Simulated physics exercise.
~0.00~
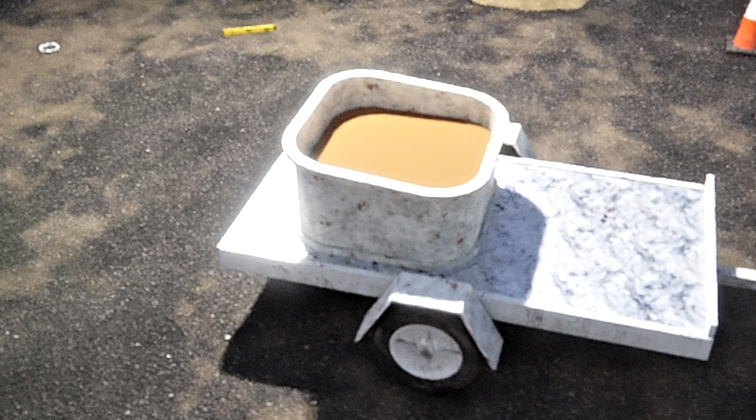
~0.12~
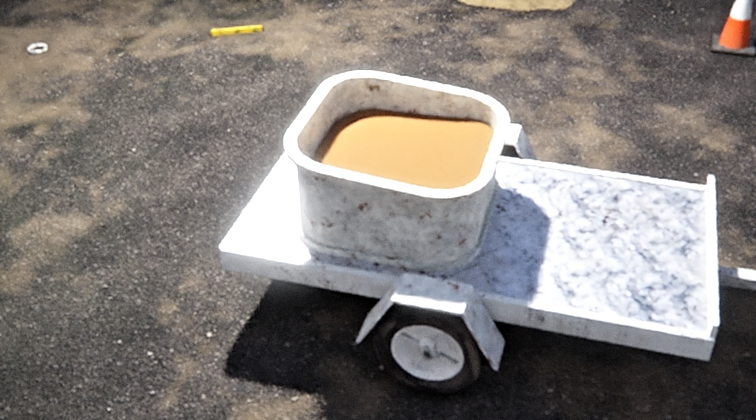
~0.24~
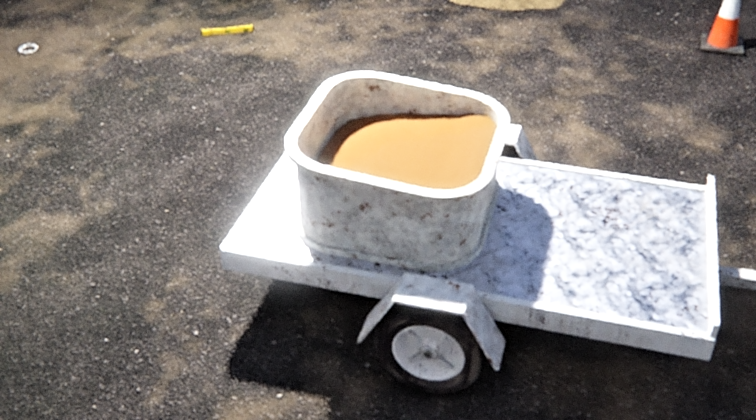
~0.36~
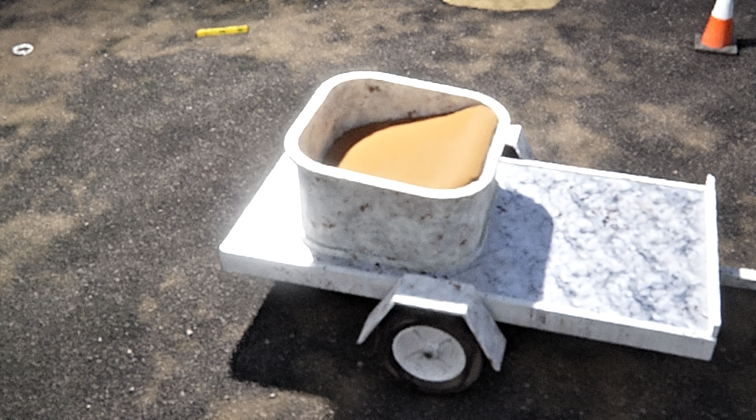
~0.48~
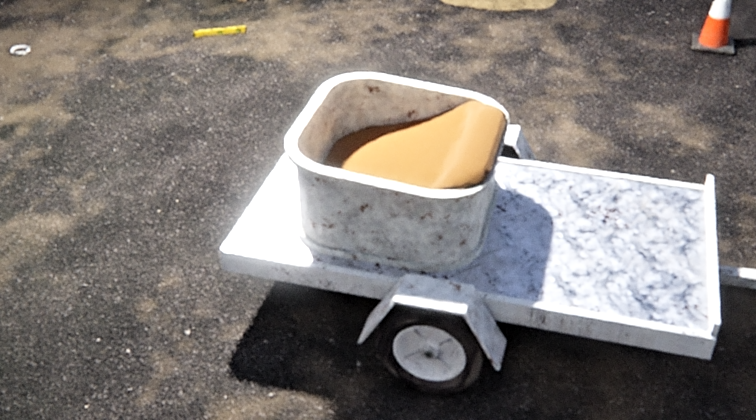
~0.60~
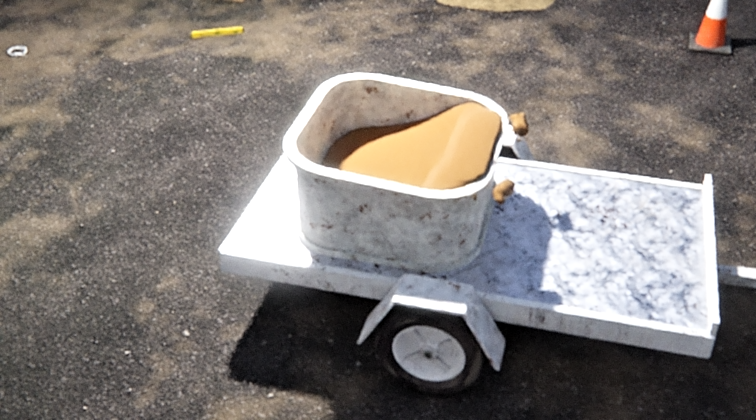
A white single-axle trailer carrying a rounded open tub of muddy brown water fills the middle of a sunlit, dirt-streaked asphalt lot, seen from above and to one side. A yellow object and a small white ring lie at upper left, an orange-and-white cone at upper right. The ground slides slightly leftward behind the trailer while the level water heaps up to the right, and brown blobs slop over that rim.
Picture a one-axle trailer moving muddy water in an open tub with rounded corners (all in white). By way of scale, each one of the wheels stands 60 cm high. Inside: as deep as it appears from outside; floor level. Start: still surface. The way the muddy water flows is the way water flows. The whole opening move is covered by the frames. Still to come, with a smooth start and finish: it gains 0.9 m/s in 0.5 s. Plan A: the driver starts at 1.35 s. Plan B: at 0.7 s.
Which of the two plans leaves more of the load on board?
Plan A.
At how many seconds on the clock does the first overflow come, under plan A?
I'd put it close to 0.8 seconds.
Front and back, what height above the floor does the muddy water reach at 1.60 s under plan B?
I'd say some 22 cm in front and some 34 cm behind.
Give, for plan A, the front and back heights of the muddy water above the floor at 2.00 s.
About 34 cm in front and 34 cm behind.
For plan A, At 2.00 s it stands 35 cm high behind and 34 cm in front; 1 per cent has gone over the front.
For plan A, At 4.84 s 1 per cent has gone over the front, 5 of 319 litres.
For plan B, At 1.60 s it stands 34 cm high behind and 21 cm in front; 4 per cent has gone mostly over the back, some over the front.
For plan B, At 4.18 s 11 per cent has gone mostly over the front, some over the back, 36 of 319 litres.
